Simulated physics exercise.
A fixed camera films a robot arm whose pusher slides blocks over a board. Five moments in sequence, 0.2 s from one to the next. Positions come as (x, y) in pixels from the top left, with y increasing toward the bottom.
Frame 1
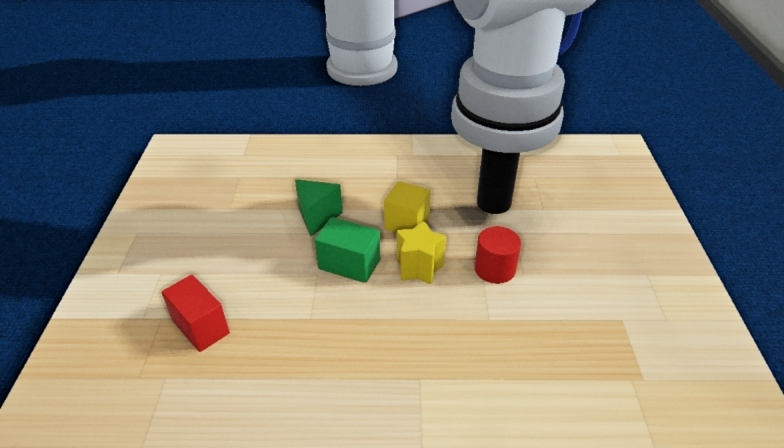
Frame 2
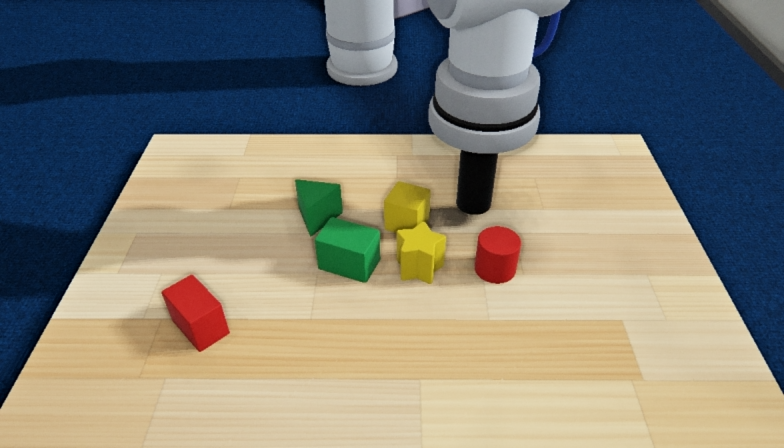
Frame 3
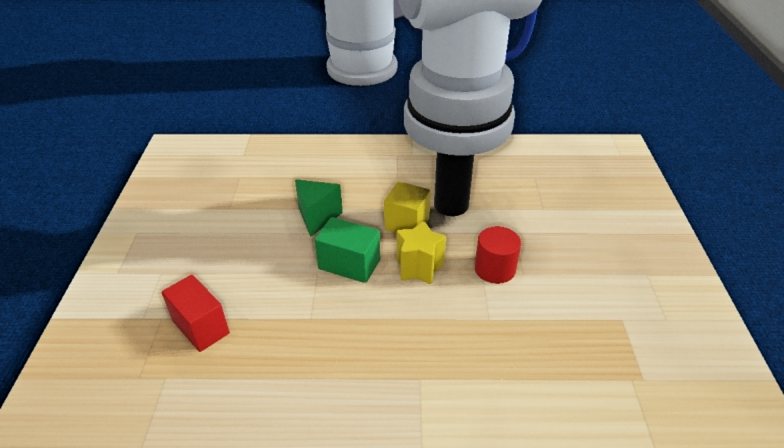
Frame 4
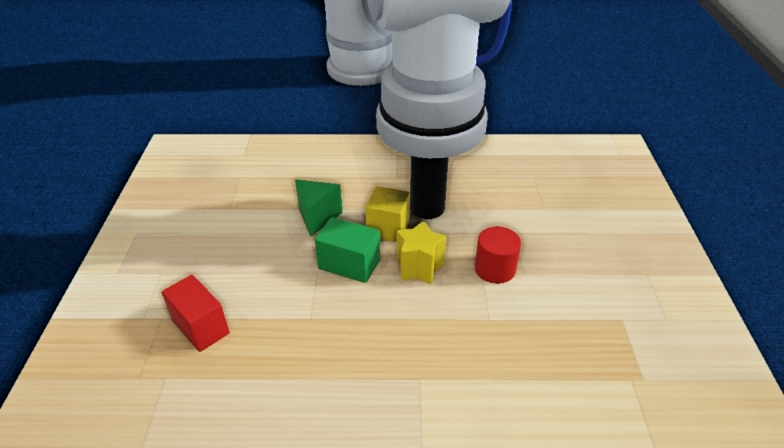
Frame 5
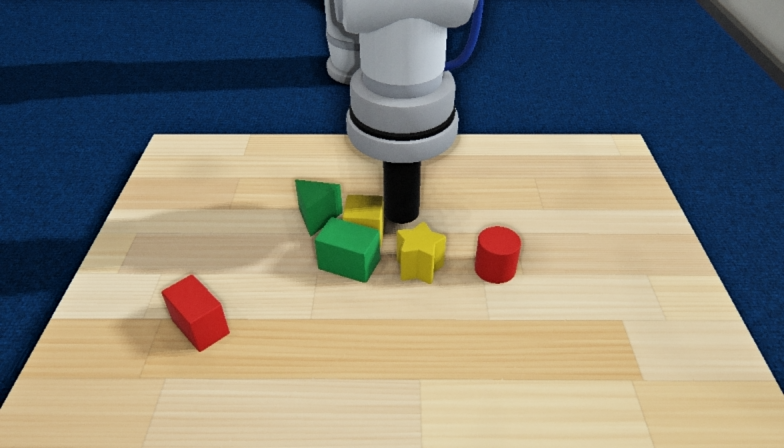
Robot arm moving left across a wooden table, its black tip pushing a yellow block toward green blocks as other pieces stay still.
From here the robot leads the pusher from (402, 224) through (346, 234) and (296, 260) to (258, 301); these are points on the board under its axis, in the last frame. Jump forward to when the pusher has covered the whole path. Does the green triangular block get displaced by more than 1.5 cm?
Final answer: No.
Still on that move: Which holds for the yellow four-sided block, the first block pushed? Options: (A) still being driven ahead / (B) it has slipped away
B
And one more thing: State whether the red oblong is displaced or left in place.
The red oblong is left alone.
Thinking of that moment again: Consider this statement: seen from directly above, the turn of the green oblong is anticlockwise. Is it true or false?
That statement is accurate.
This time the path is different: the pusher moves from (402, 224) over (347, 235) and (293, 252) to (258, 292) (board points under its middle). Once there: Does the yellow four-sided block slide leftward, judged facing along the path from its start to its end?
No, it doesn't check out.
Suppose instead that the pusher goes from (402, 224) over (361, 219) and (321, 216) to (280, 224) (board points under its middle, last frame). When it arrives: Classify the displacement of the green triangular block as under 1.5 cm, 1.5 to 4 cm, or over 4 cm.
It shifts over 4 cm.
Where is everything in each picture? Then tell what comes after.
The first picture shows pusher's lower end (494, 203); red oblong (191, 297); green triangular block (314, 190); green oblong (347, 234); yellow four-sided block (408, 195).
The second picture shows pusher (474, 204); blocks still.
The third picture shows pusher (451, 206); blocks still.
The fourth picture shows pusher (427, 208); yellow four-sided block (388, 199).
The fifth picture shows pusher (402, 213); red oblong (191, 297); green triangular block (314, 190); green oblong (347, 234); yellow four-sided block (363, 206).
The first path, step by step. One third of the way, pusher (344, 223); green oblong (340, 241), turned 35° anticlockwise; yellow four-sided block (308, 219), turned 25° anticlockwise.
Two thirds of the way, pusher (294, 249); green oblong (339, 243), turned 45° anticlockwise; yellow four-sided block (252, 244), turned 20° anticlockwise.
At the end, pusher (255, 290); red oblong still; green triangular block still; green oblong (339, 243), turned 45° anticlockwise; yellow four-sided block (215, 261), turned 15° clockwise.
